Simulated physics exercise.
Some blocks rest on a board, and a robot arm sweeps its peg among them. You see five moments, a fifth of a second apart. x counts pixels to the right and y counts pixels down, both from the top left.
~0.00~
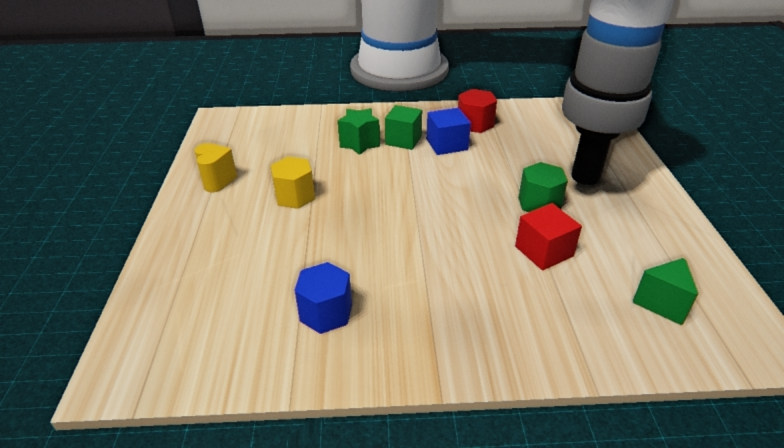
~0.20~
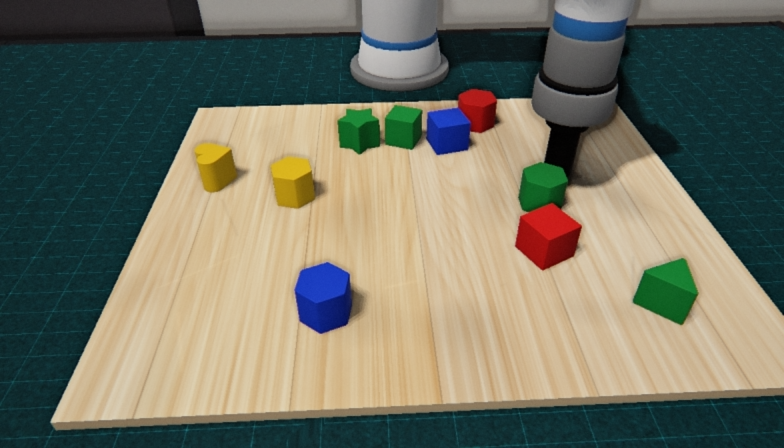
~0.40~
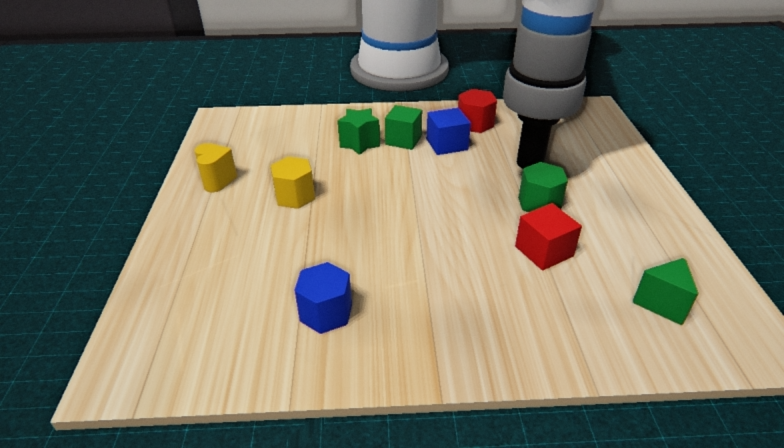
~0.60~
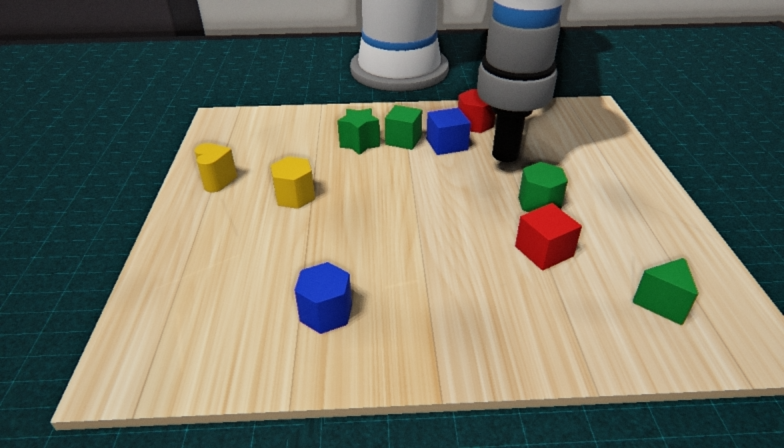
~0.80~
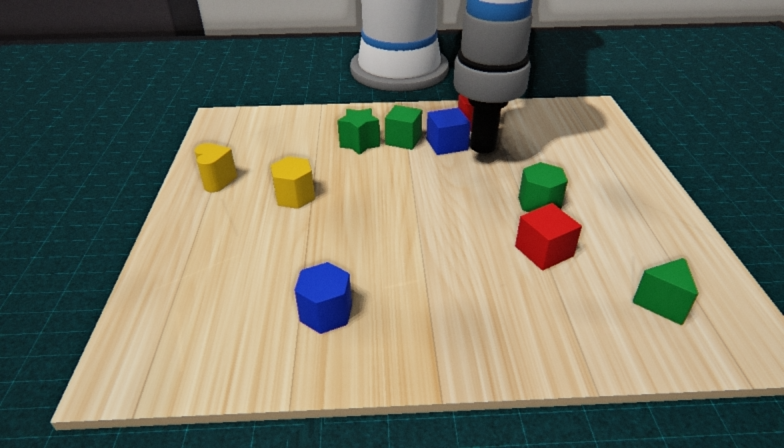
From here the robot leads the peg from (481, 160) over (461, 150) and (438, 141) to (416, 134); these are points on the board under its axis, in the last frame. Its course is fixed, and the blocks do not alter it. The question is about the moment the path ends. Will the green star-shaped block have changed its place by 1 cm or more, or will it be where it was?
That one stays where it is.
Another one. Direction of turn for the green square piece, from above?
Seen from above, counterclockwise.
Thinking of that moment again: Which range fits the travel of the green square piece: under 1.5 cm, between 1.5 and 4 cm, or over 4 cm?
1.5-4 cm.
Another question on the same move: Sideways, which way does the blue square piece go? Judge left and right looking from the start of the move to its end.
It moves right.
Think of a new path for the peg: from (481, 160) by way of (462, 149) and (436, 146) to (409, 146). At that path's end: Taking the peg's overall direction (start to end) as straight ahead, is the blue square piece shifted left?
I'd say no.
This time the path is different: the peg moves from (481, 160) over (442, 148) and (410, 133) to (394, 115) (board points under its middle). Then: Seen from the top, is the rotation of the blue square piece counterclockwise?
No
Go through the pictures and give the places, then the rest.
Tip of the peg (585, 177), middles of tops, green star-shaped block (359, 116), green square piece (404, 113), blue square piece (449, 117), in the first frame.
Peg (557, 171), nothing pushed, in the second frame.
Peg (530, 164), nothing pushed, in the third frame.
Peg (505, 156), nothing pushed, in the fourth frame.
Peg (483, 147), green star-shaped block (359, 116), green square piece (404, 113), blue square piece (449, 117), in the fifth frame.
What follows on the original path. One third of the way, peg (462, 136); green square piece (401, 113); blue square piece (441, 111), turned 25° anticlockwise.
Two thirds of the way, peg (438, 128); green square piece (395, 111), turned 40° anticlockwise; blue square piece (422, 102).
At the end, peg (416, 121); green star-shaped block unmoved; green square piece (390, 111), turned 45° anticlockwise; blue square piece (411, 94).
